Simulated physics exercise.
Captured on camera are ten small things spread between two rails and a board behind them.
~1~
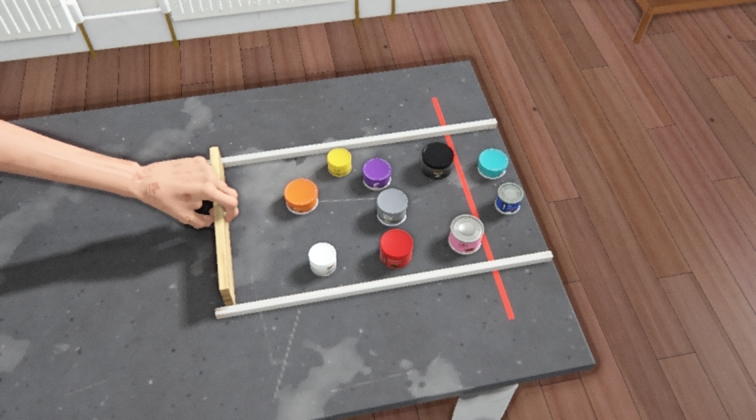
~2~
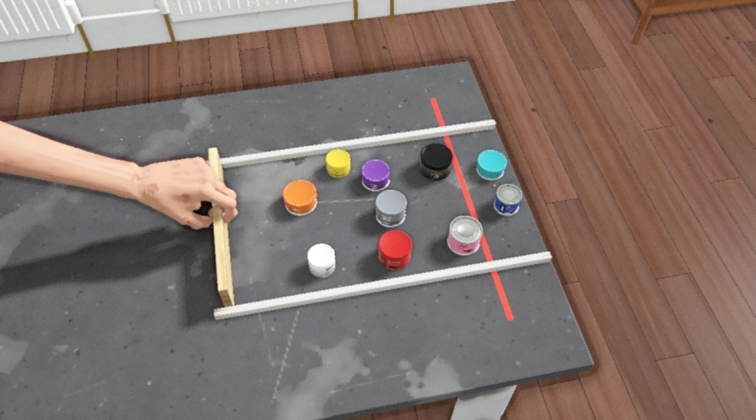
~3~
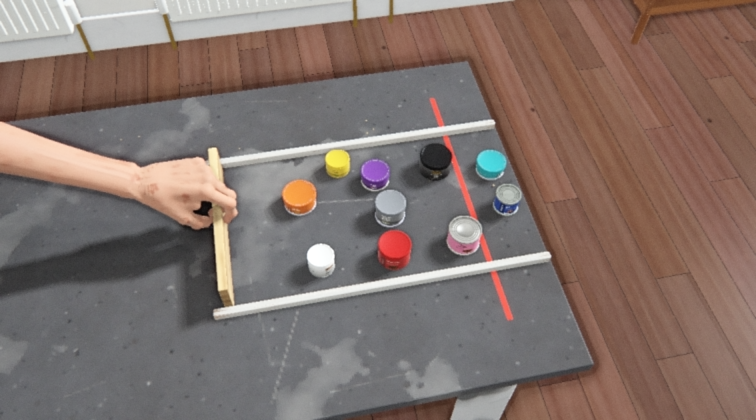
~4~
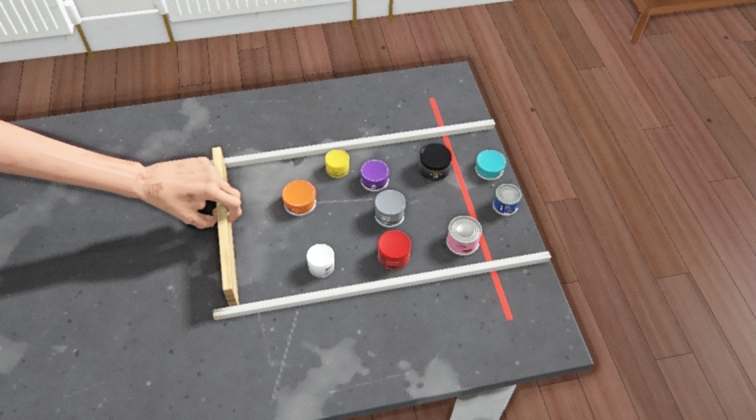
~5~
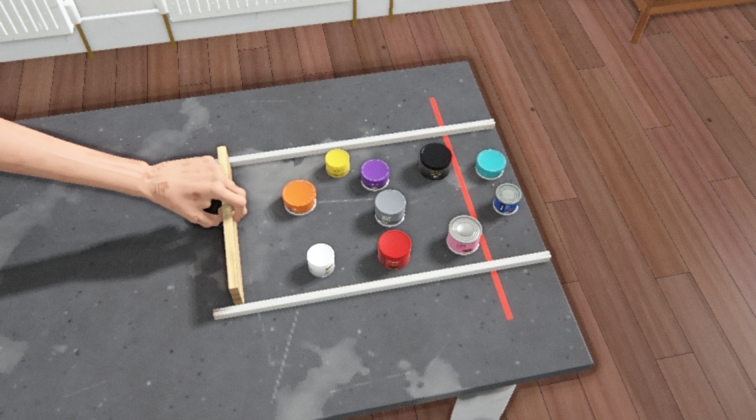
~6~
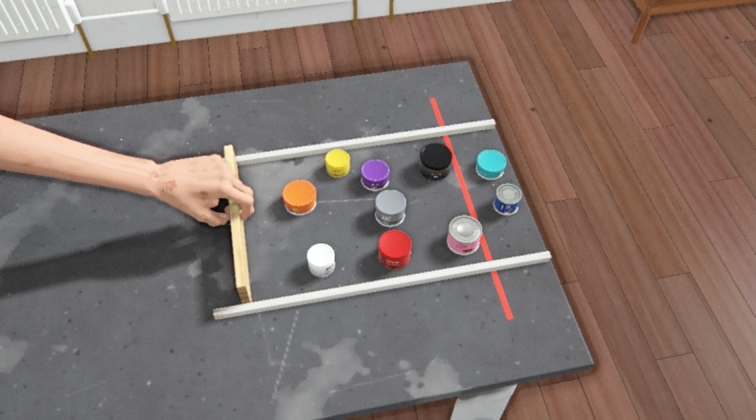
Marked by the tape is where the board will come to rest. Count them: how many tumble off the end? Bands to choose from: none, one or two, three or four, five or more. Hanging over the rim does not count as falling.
Final answer: One or two.
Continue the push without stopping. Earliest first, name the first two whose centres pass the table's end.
The order is the turquoise tin, then the pink tin.
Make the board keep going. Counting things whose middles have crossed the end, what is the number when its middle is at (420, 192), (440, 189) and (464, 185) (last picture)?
Respectively 0, 0 and 1.
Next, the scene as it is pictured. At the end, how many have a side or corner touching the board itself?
It's touching 5 at the end.
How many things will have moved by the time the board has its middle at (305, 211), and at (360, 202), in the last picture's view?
The count reaches 2 first and 5 second.
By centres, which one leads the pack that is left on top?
Foremost: The pink tin.
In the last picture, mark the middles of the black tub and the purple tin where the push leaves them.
The first ends close to (498, 159), the second close to (468, 155).
Early on, none off yet; blue tin at rest near (507, 200); turquoise tin at rest near (491, 165); pink tin at rest near (464, 236).
A while later, none off yet; blue tin at rest near (507, 200); turquoise tin at rest near (493, 165); pink tin travelled about its own width near (505, 228).
Finally, the number that fall off is one or two; lost, turquoise tin.
